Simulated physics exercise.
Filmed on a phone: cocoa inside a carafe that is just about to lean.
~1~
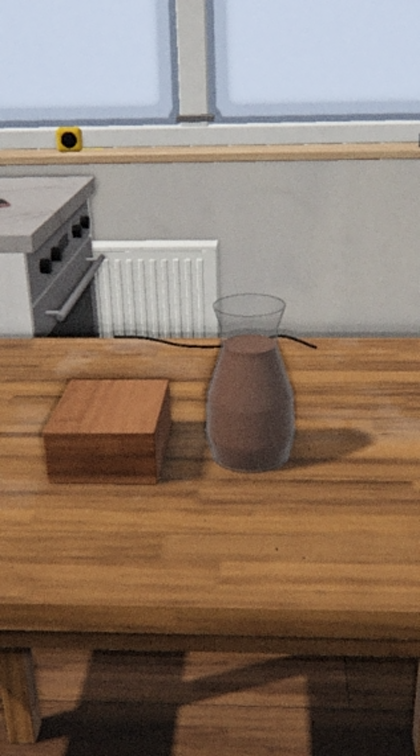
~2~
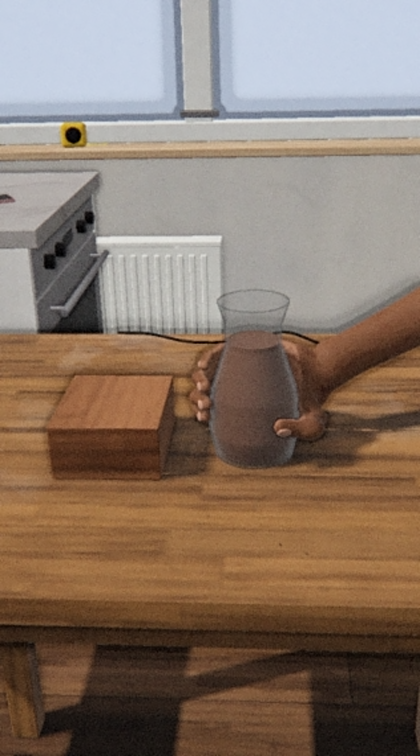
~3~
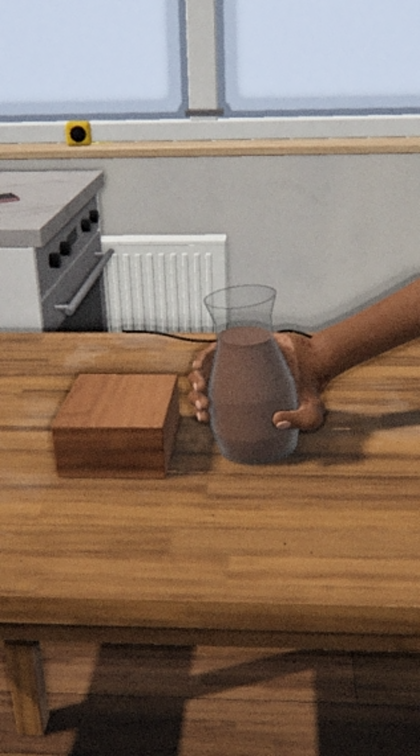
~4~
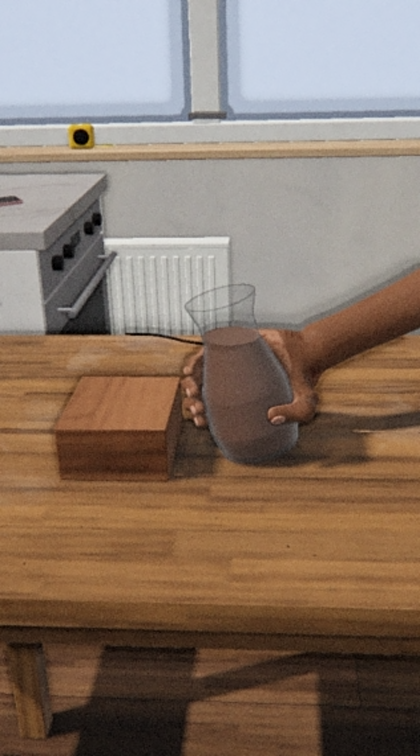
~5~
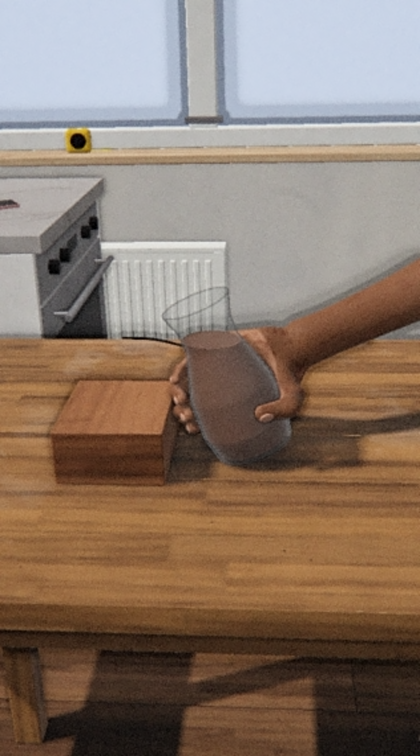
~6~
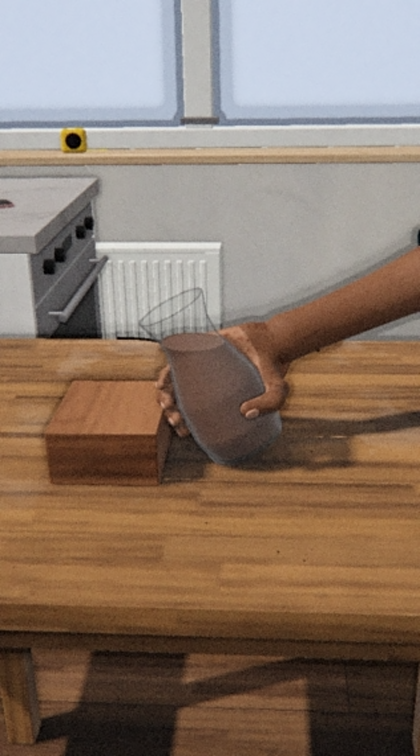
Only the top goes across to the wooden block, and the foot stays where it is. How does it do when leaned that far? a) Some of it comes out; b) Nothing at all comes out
The answer is b.
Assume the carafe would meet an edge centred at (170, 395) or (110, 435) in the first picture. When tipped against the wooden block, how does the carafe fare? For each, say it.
No spill, then some spilt.
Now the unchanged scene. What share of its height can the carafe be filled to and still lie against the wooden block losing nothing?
Roughly 85 per cent.
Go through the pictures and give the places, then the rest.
It stands upright; carafe (250, 380) about three quarters full, in the first picture.
A hand takes hold; carafe about three quarters full, surface at (253, 341); wooden block (116, 425), in the second picture.
It is leaning; carafe (250, 372) about three quarters full, in the third picture.
Tipping on its foot; carafe about three quarters full, surface at (230, 336); wooden block (123, 426), in the fourth picture.
The top moves towards the wooden block; carafe (225, 373) tipped 20°, in the fifth picture.
On the way over; carafe (208, 374) tipped 25°; wooden block (114, 431), in the sixth picture.
A moment on, the carafe leans by about 30°; all is still inside.
Further on, the carafe leans by about 35°; all is still inside.
When it is over, the carafe leans by about 40°, against the wooden block; all is still inside.
